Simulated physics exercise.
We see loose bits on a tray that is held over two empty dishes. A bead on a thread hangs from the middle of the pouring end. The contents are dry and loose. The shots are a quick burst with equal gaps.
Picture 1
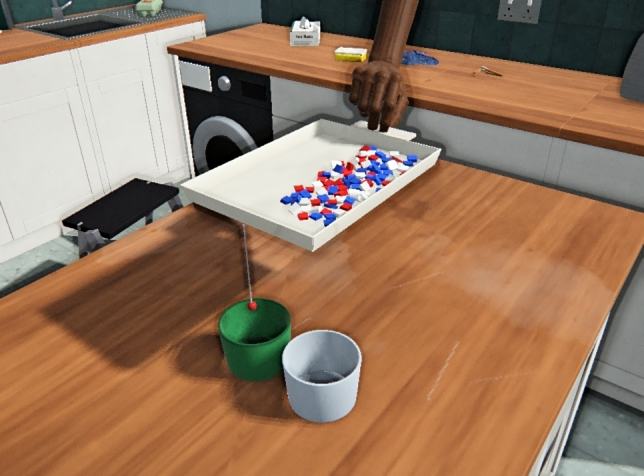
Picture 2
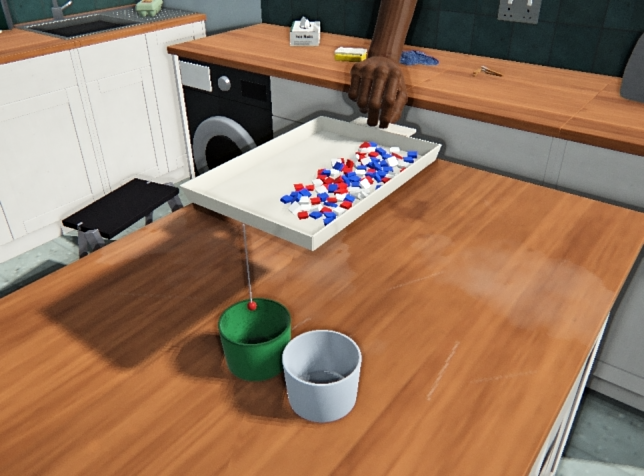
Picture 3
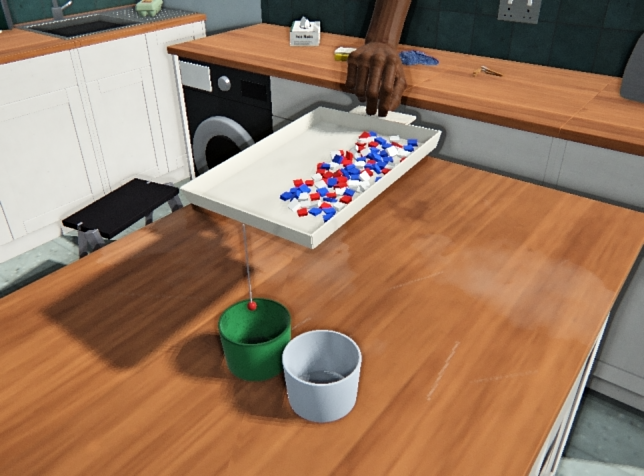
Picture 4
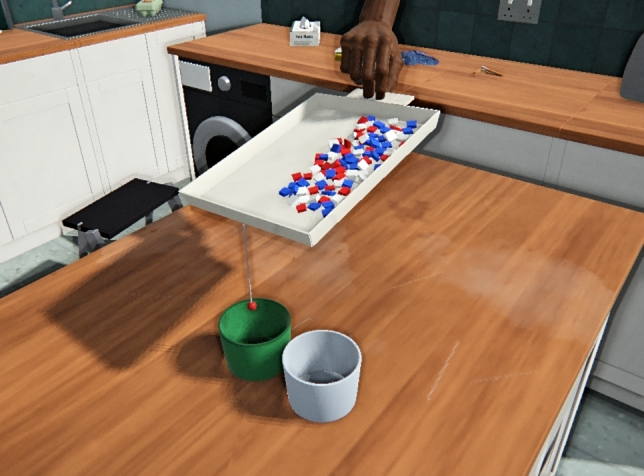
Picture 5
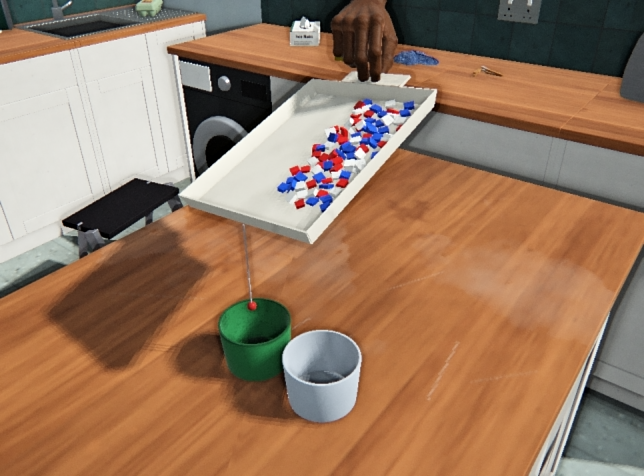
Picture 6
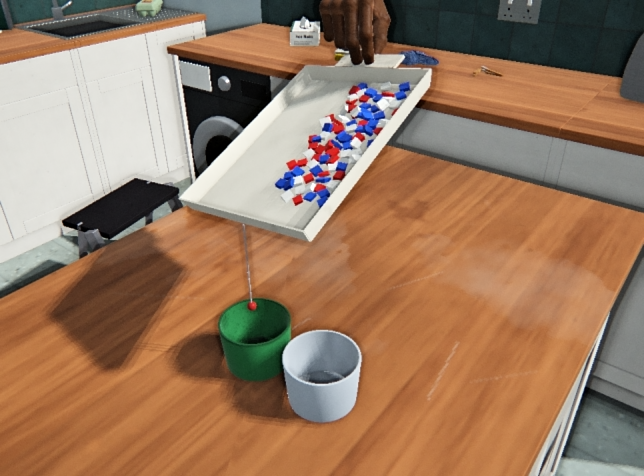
A white tray of small red, white and blue tiles is held over a wooden worktop in a kitchen, seen from above at an angle. Below its near end, where a red bead hangs on a thread, a green dish sits left of a pale grey one. A hand raises the far end, steepening the tray as its near edge dips slightly leftward, while the camera stays still.
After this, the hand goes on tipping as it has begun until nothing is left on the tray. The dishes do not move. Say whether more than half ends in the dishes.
They take only the smaller part between them.
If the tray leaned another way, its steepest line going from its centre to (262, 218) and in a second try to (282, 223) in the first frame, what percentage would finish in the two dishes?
In turn 10 and 50 in a hundred.
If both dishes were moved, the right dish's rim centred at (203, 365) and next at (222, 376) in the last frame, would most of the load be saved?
One: The smaller part. Two: Below a half.
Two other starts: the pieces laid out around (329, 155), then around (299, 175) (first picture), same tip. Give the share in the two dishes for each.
In turn 0 and 0 in a hundred.
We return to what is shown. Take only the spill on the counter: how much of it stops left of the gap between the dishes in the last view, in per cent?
Roughly 100 in a hundred.
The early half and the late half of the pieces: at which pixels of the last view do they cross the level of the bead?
First near (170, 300), later near (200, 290).
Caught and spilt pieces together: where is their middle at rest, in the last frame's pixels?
At about (183, 345).
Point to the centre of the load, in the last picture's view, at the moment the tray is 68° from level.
Close to (219, 207).
Soon, tray tipped steeply; nearly all on the tray; a small part in the air.
A while on, tray tipped past a quarter turn; a small part on the tray; a stray few in the left dish; about two thirds outside both; about a quarter in the air.
Towards the end, tray tipped past a quarter turn; a stray few in the left dish; nearly all outside both.
Finally, tray tipped past a quarter turn; none in the right dish; a stray few in the left dish; nearly all outside both.
